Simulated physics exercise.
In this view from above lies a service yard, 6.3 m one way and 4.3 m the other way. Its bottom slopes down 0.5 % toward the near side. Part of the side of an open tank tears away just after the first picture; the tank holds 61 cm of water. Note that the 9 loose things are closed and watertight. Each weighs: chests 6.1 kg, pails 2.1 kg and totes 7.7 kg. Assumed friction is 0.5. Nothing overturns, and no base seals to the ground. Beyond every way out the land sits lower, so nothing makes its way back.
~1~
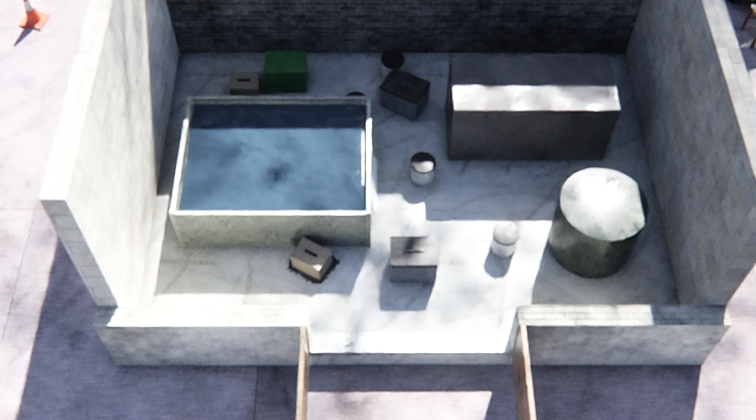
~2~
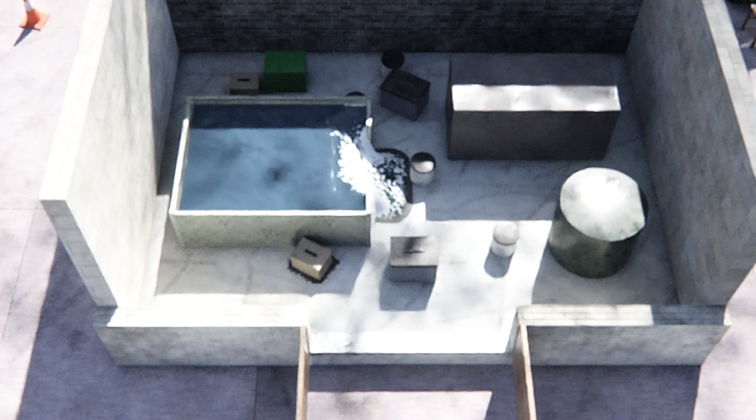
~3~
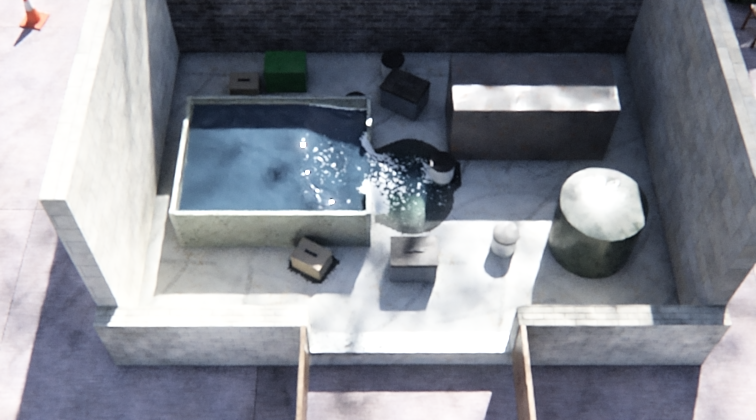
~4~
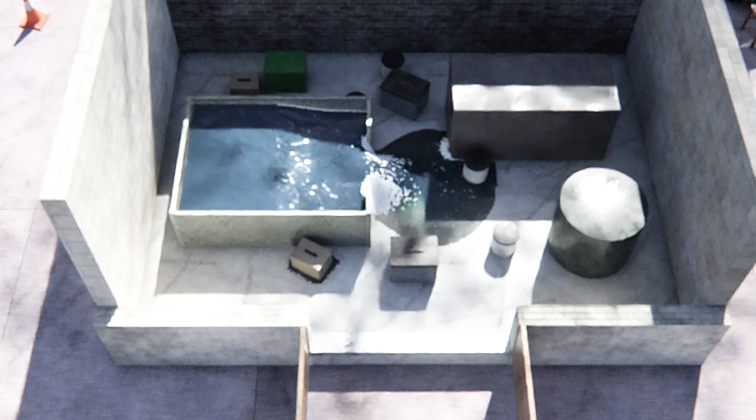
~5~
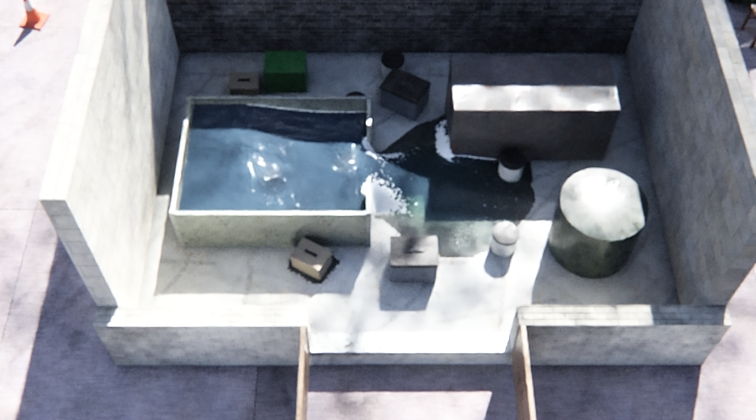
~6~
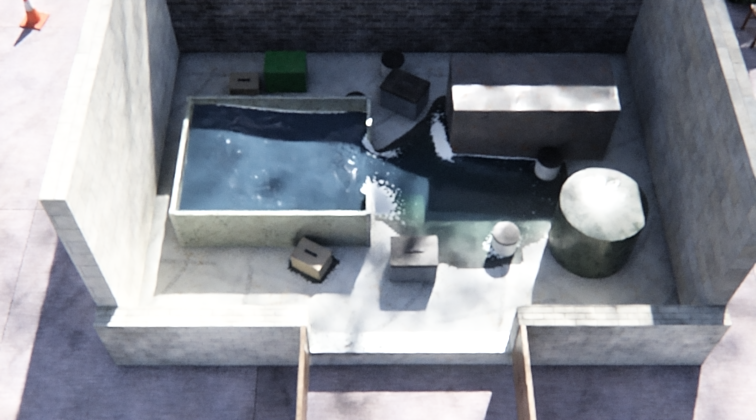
We see a walled yard from above as water bursts through the right side of an open tank and spreads rightward across the floor, carrying a small pail toward a large round container while the other objects barely move.
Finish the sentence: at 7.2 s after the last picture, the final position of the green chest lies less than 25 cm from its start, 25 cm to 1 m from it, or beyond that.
The final position of the green chest lies 25 cm to 1 m from its start.
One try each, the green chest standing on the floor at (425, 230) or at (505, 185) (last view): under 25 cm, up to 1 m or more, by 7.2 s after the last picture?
Results, in order: Borne far off, then borne far off.
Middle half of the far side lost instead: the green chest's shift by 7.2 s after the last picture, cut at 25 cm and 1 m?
From there, the green chest gets swept far.
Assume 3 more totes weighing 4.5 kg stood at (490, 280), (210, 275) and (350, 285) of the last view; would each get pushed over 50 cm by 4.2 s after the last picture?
Taking them in order: Far enough, not far enough and not far enough.
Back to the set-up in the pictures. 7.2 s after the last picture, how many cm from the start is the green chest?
Distance: Near 40 cm.
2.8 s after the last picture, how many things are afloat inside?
Tally: 3 of them.
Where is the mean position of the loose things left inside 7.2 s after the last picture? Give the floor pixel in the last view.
Mean floor pixel: About (295, 138).
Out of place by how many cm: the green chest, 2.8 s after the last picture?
Shift: About 10 cm.
Then, 0.9 s after the last picture the green chest is near (285, 62), 0.0 m from its start, aground; 0 of 9 are out; 2 afloat.
Then, 2.8 s after the last picture the green chest is near (279, 64), 0.1 m from its start, aground; 0 of 9 are out; 3 afloat.
Then, 4.8 s after the last picture the green chest is near (279, 64), 0.1 m from its start, aground; 1 of 9 are out; 4 afloat.
Then, 7.2 s after the last picture the green chest is near (263, 78), 0.4 m from its start, afloat; 1 of 9 are out; 7 afloat.
